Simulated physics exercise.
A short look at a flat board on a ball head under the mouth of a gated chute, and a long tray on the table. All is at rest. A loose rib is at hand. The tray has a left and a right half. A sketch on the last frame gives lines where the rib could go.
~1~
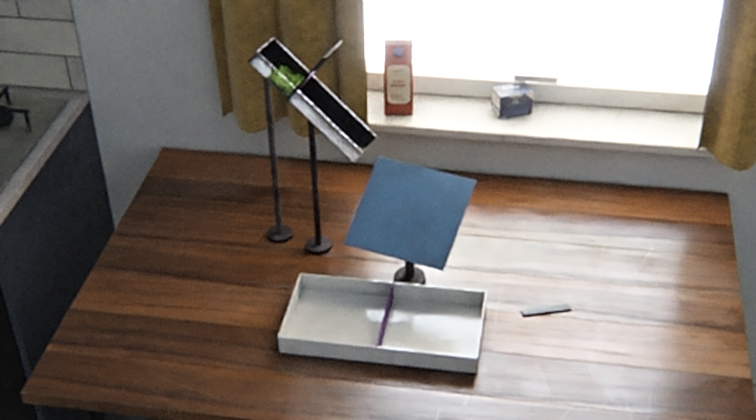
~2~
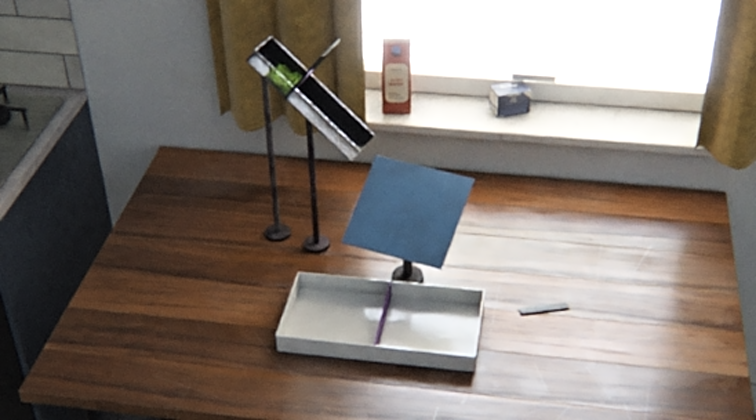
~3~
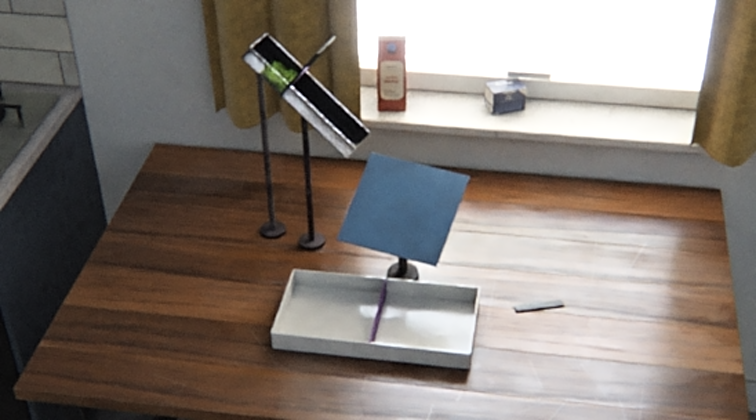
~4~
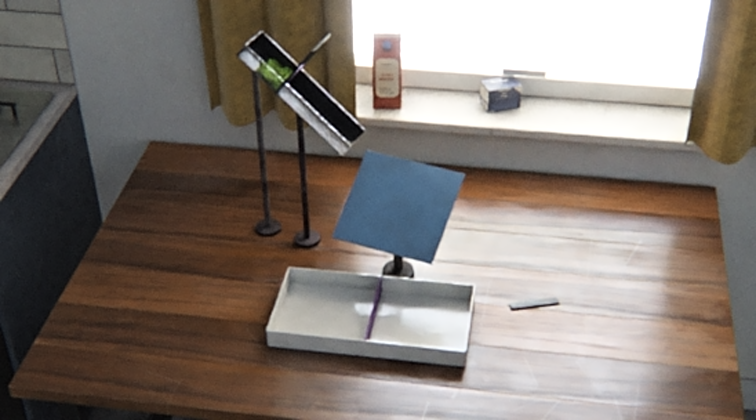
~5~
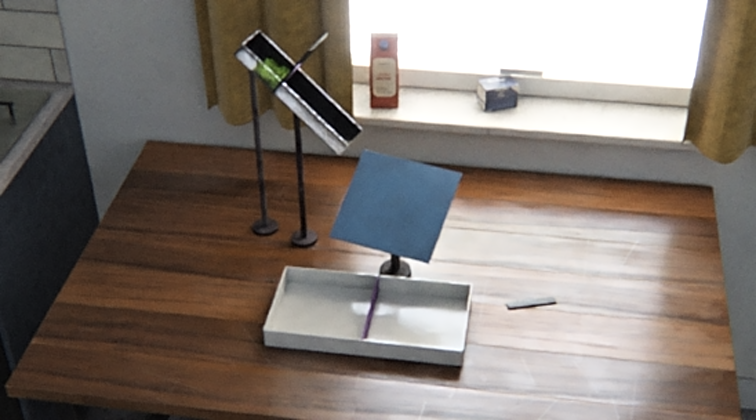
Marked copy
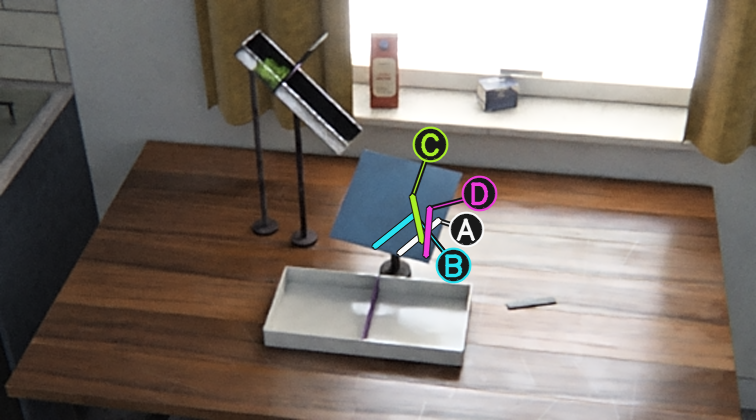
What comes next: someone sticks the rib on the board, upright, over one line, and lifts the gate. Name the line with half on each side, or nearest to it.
Line A.
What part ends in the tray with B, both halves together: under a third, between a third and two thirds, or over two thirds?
Line B gives over two thirds.
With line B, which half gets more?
More lands on the left.
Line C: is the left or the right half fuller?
Right.
On the marked copy, line A from (438, 220) to (399, 253); line B from (414, 214) to (375, 246); line C from (412, 196) to (422, 240); line D from (429, 208) to (426, 255).
Choosing A, of what is caught, about a third in the left half, about two thirds in the right.
Choosing B, of what is caught, nearly all in the left half, a small part in the right.
Choosing C, of what is caught, a small part in the left half, most in the right.
Choosing D, of what is caught, a small part in the left half, most in the right.
